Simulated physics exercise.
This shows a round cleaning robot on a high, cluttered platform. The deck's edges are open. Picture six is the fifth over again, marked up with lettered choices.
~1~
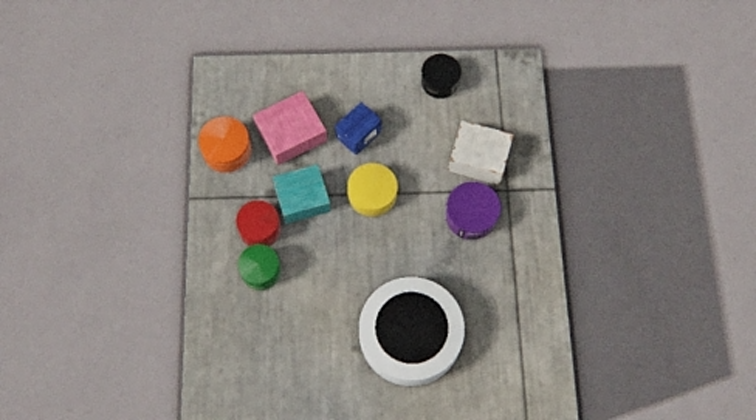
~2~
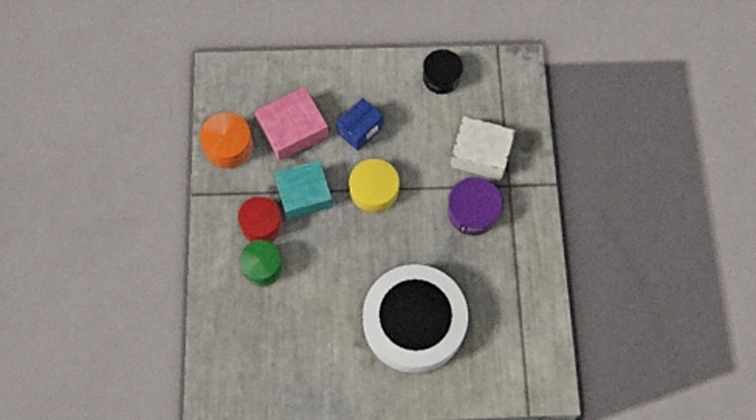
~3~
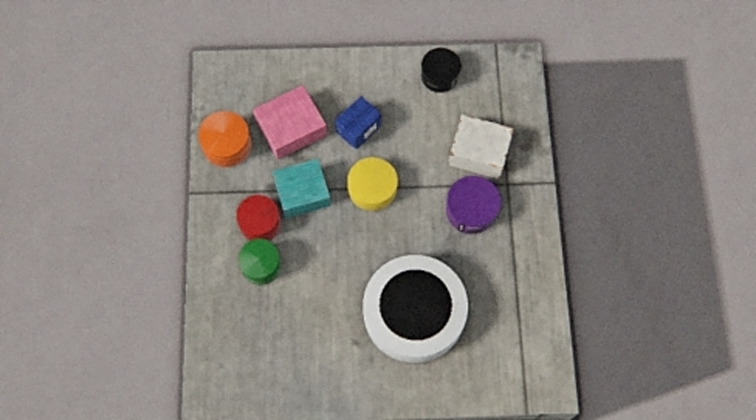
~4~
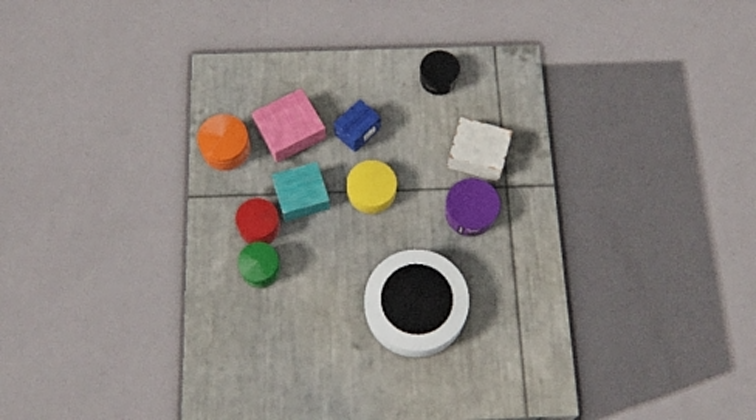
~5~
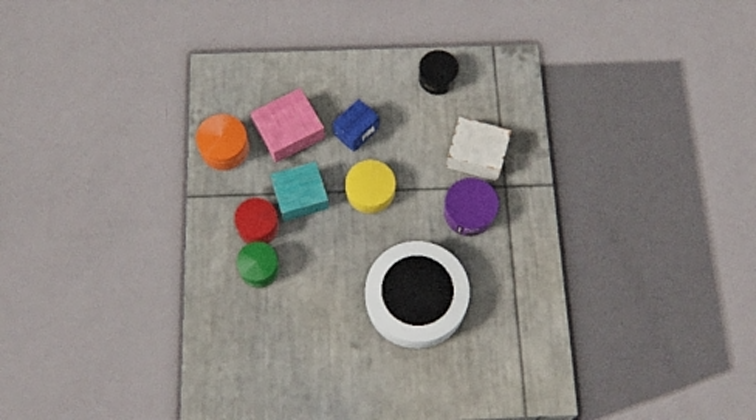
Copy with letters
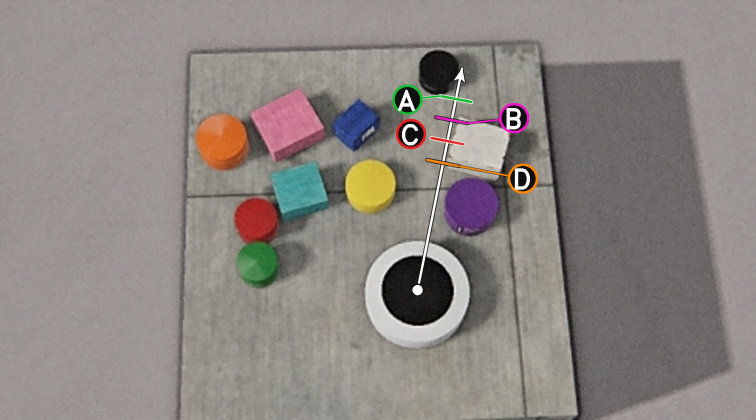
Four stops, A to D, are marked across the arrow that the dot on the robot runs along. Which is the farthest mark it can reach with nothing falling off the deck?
It can go as far as A.
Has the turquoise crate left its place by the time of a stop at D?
No.
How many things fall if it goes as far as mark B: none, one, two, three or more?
By then, none.
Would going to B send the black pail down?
By then, no.
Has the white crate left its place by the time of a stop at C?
Yes.
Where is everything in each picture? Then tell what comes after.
The first picture shows robot (411, 331); pink crate (290, 128); turquoise crate (302, 194).
The second picture shows robot (415, 318); yellow canister (374, 186).
The third picture shows robot (415, 309); blue parcel (359, 123).
The fourth picture shows robot (416, 303); purple pail (472, 208).
The fifth picture shows robot (417, 294); white crate (478, 149); green canister (258, 265); pink crate (288, 125).
On the marked copy, A at (456, 99); B at (451, 120); C at (448, 141); D at (443, 163); the arrow from (418, 290) to (462, 68); the white dot at (418, 290).
Taking A. A third of the way, robot (431, 223); purple pail (491, 182); white crate (484, 137).
Two thirds of the way, robot (445, 154); purple pail (519, 163); white crate (502, 104).
When it is over, robot (454, 106); black pail (436, 50); white crate (519, 85); nothing has fallen.
As for the rest, B is safe but short; C is safe but short; D is safe but short.
